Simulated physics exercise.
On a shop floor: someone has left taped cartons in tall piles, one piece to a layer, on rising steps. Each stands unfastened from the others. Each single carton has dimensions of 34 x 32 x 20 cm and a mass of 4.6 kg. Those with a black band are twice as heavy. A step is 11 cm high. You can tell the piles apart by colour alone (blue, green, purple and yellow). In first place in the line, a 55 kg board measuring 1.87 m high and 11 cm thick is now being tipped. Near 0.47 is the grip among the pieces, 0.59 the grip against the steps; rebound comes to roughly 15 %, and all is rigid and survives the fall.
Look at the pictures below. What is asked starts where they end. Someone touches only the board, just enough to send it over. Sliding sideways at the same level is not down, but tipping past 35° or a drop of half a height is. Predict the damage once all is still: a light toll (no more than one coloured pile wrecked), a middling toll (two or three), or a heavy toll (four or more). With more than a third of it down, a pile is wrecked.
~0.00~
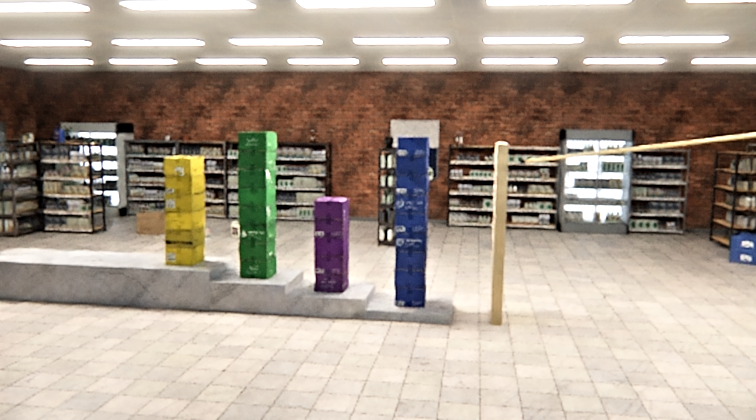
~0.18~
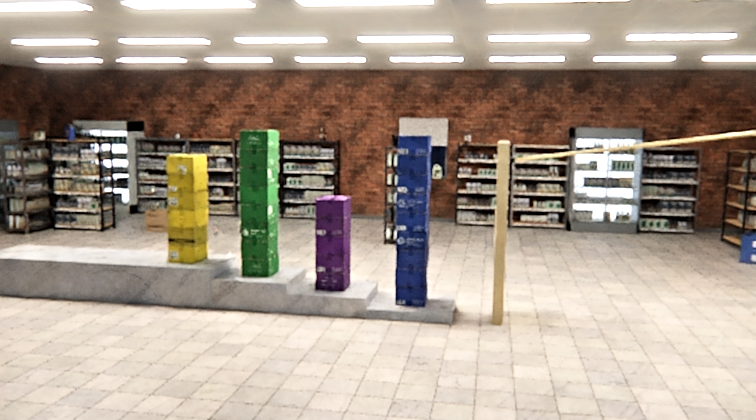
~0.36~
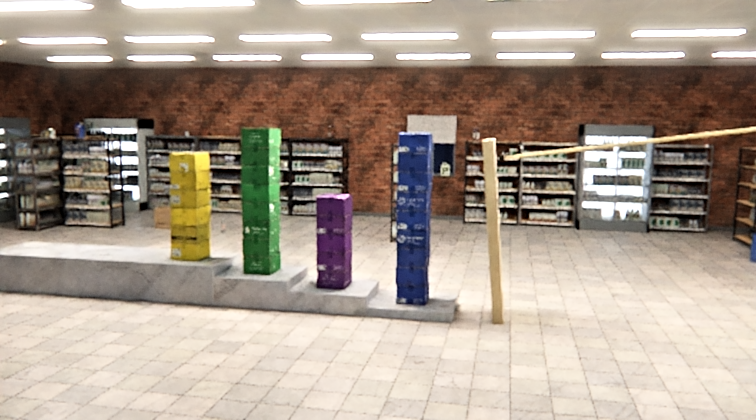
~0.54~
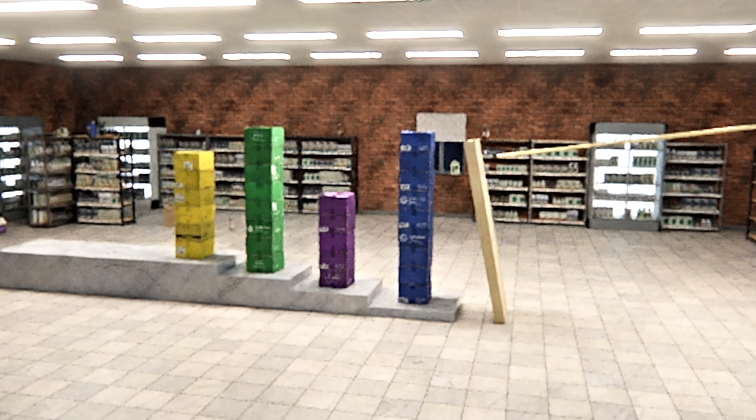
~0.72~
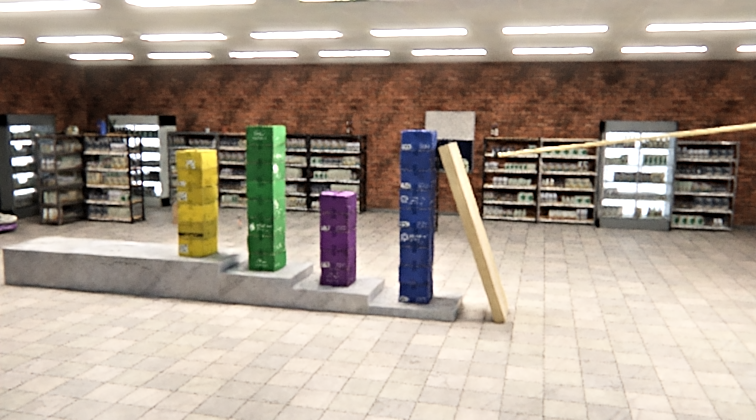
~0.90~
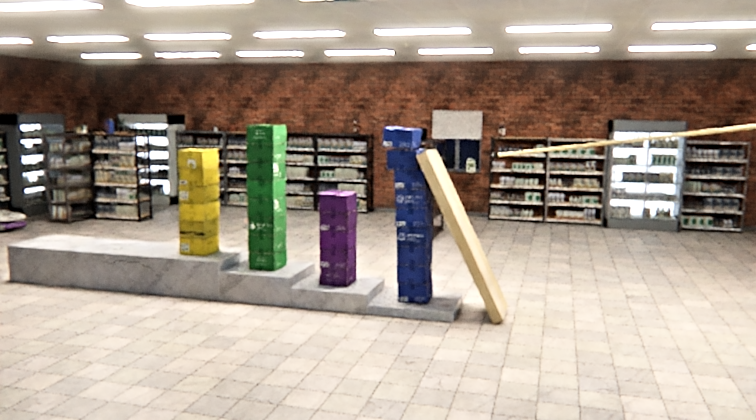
A heavy toll.
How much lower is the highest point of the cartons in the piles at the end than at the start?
Around 55 centimetres.
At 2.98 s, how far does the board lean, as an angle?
Around 65 degrees.
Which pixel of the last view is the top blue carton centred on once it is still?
Around (239, 216).
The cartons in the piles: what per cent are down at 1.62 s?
30 %.
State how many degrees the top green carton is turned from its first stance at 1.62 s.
Some 10 degrees.
Around 1.26 s, board 40° from upright; none of the 28 cartons down, 9 disturbed; top blue carton tipped 20°, 10 cm lower.
Around 1.62 s, board 58° from upright; 9 of the 28 cartons down; top blue carton tipped 62°, 36 cm lower; top purple carton tipped 19°, 7 cm lower.
Around 2.36 s, board 64° from upright; 16 of the 28 cartons down; top green carton tipped 65°, 33 cm lower; top blue carton tipped 54°, 64 cm lower.
Around 2.98 s, board 64° from upright; 24 of the 28 cartons down; top yellow carton on its side; top blue carton tipped 56°, 91 cm lower.
Finally (3.8 s), board 64° from upright; 24 of the 28 cartons down; top yellow carton upside down; top blue carton tipped 58°, 92 cm lower. Wrecked, blue, green, purple and yellow. Seen by the last camera, middles, top yellow carton near (35, 238), top blue carton near (239, 216).
